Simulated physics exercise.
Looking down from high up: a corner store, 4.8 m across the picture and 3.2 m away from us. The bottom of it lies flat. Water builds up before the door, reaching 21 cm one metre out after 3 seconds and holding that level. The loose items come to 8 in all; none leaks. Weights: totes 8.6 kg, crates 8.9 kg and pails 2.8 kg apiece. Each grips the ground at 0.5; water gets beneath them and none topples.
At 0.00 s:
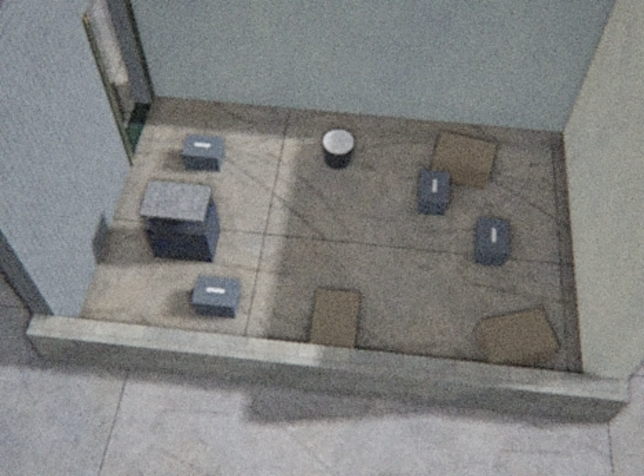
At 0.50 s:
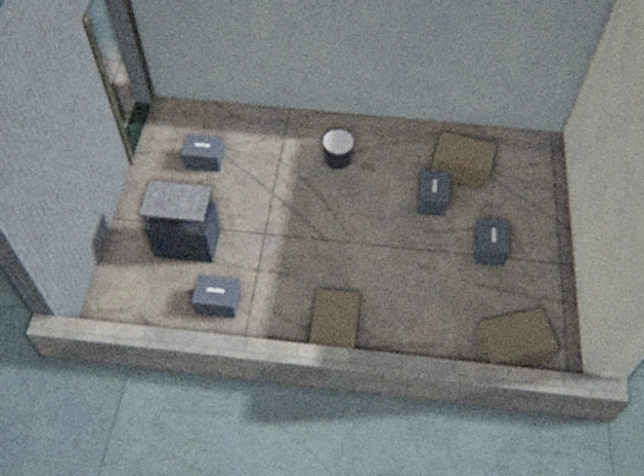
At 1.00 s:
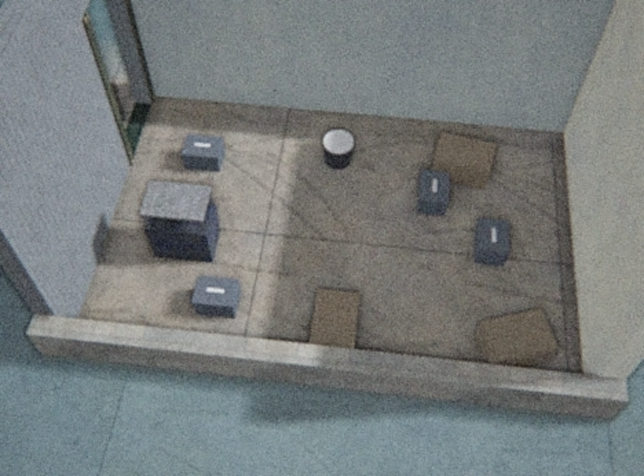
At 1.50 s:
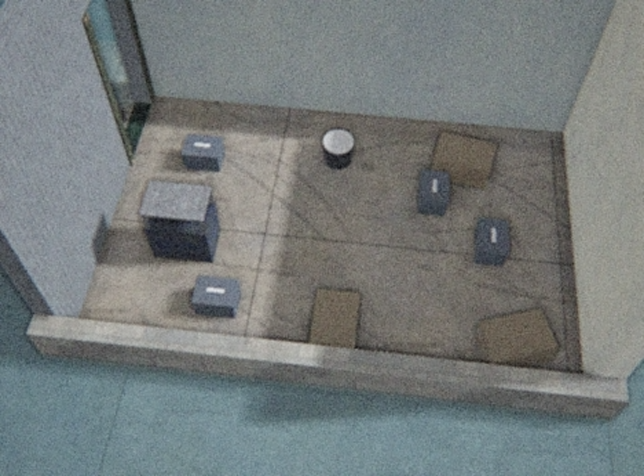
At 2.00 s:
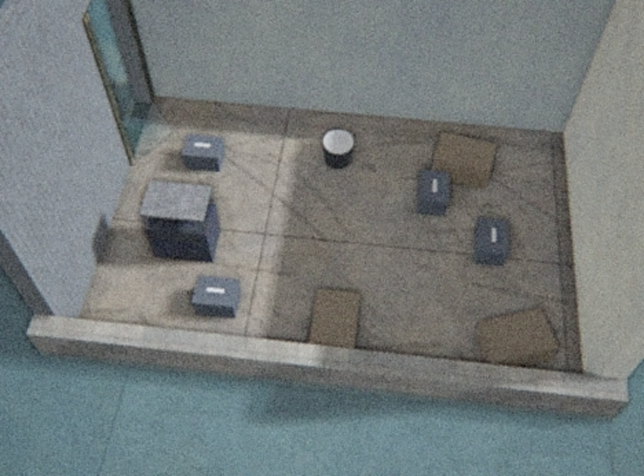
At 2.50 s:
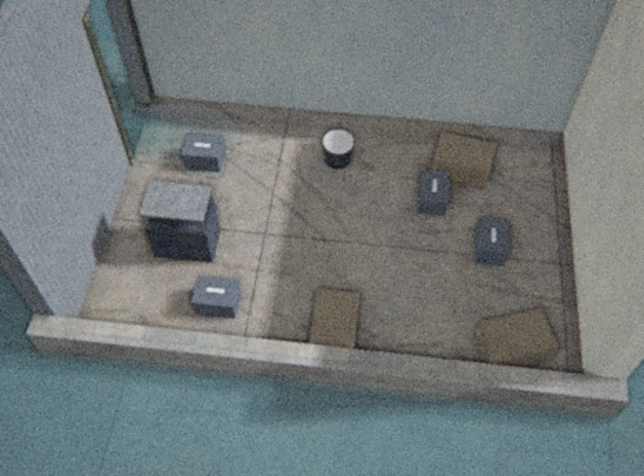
Teal water spreading across the pavement outside a corner store, then edging in at the left doorway while the boxes inside stay still.
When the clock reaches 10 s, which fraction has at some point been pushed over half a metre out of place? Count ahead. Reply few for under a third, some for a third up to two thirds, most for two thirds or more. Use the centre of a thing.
Some.
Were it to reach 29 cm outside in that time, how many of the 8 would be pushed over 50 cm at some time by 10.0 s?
Under that setup the answer is 7.
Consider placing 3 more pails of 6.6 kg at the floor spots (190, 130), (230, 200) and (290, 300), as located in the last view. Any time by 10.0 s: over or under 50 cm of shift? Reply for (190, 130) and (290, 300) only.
So the first ends up beyond that distance while the second ends up within that distance.
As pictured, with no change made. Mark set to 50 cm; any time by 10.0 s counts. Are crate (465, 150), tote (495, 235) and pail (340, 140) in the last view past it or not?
Taking them in turn, the first is beyond the limit, the second within the limit and the third beyond the limit.
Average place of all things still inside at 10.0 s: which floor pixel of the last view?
Roughly at (401, 288).
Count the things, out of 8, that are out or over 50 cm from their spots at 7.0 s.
3.
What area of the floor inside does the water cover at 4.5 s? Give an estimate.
At that time the wet patch spans about 6.5 m2.
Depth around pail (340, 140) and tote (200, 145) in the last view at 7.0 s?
Roughly 3 and 4 cm.
After 3.5 s 0 of 8 are over 50 cm from their spots; 0 afloat.
After 4.5 s 2 of 8 are over 50 cm from their spots; 0 afloat.
After 7.0 s 3 of 8 are over 50 cm from their spots; 1 afloat.
After 10.0 s 3 of 8 are over 50 cm from their spots, and 3 have been at some point; 6 afloat.
